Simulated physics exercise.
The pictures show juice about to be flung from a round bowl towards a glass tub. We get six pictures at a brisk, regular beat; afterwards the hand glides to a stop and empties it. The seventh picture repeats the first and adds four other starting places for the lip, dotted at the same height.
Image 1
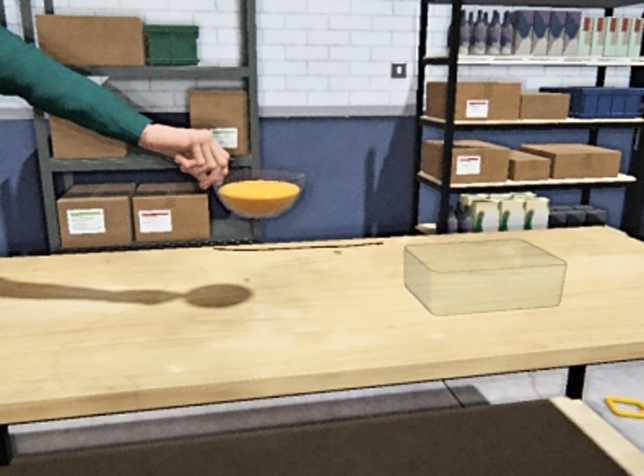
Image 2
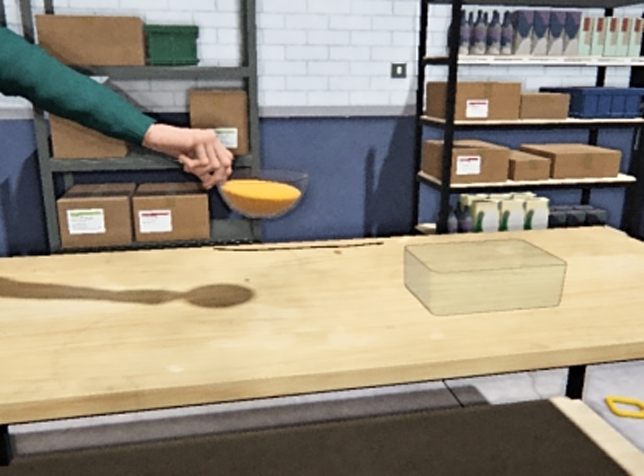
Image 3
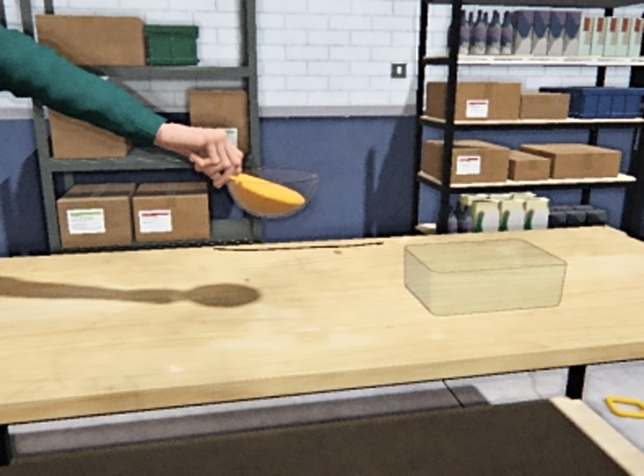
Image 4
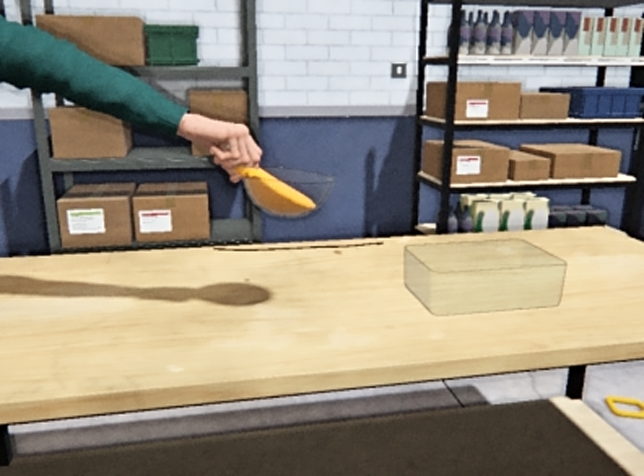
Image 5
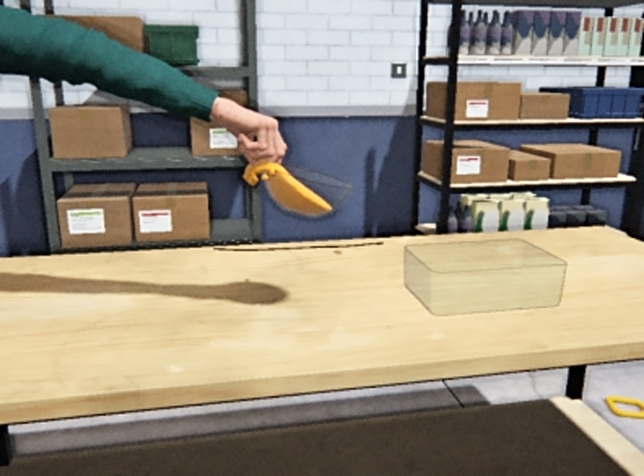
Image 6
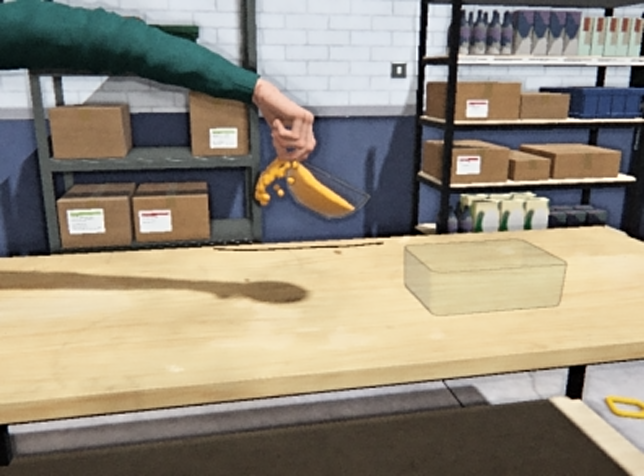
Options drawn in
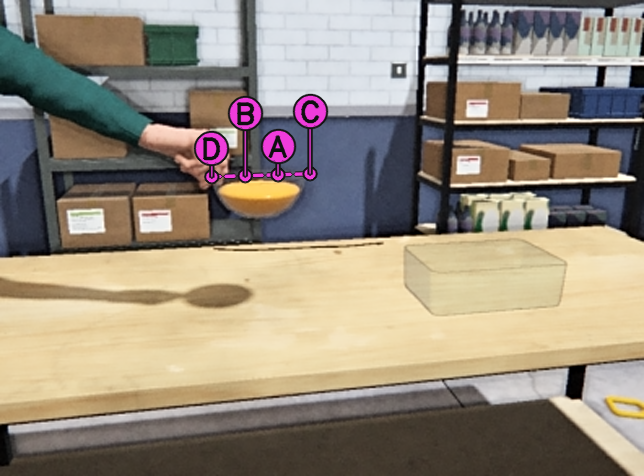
A hand in a green sleeve holds a clear round bowl of orange juice above a pale wooden table, seen from a fixed view in a storeroom. A clear glass tub rests on the table's right side, with cardboard boxes on shelves behind. The arm moves a little rightward, the bowl tilts down to the right, and juice slops over the rim near the hand.
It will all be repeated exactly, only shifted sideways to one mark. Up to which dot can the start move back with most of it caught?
I would pick spot A.
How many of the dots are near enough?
Two.
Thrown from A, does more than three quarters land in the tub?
No, it does not.
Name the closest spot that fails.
It is B.
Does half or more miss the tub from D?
Yes, that goes wrong.
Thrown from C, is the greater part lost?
No, not at all.
In magenta, A at (278, 174); B at (245, 175); C at (310, 173); D at (211, 176).
If A is chosen, about 62 % lands in the tub, 29 % falls short and 9 % goes beside or beyond.
If B is chosen, about 31 % lands in the tub, 61 % falls short and 7 % goes beside or beyond.
If C is chosen, about 72 % lands in the tub, 12 % falls short and 15 % goes beside or beyond.
If D is chosen, about 1 % lands in the tub, 96 % falls short and 3 % goes beside or beyond.
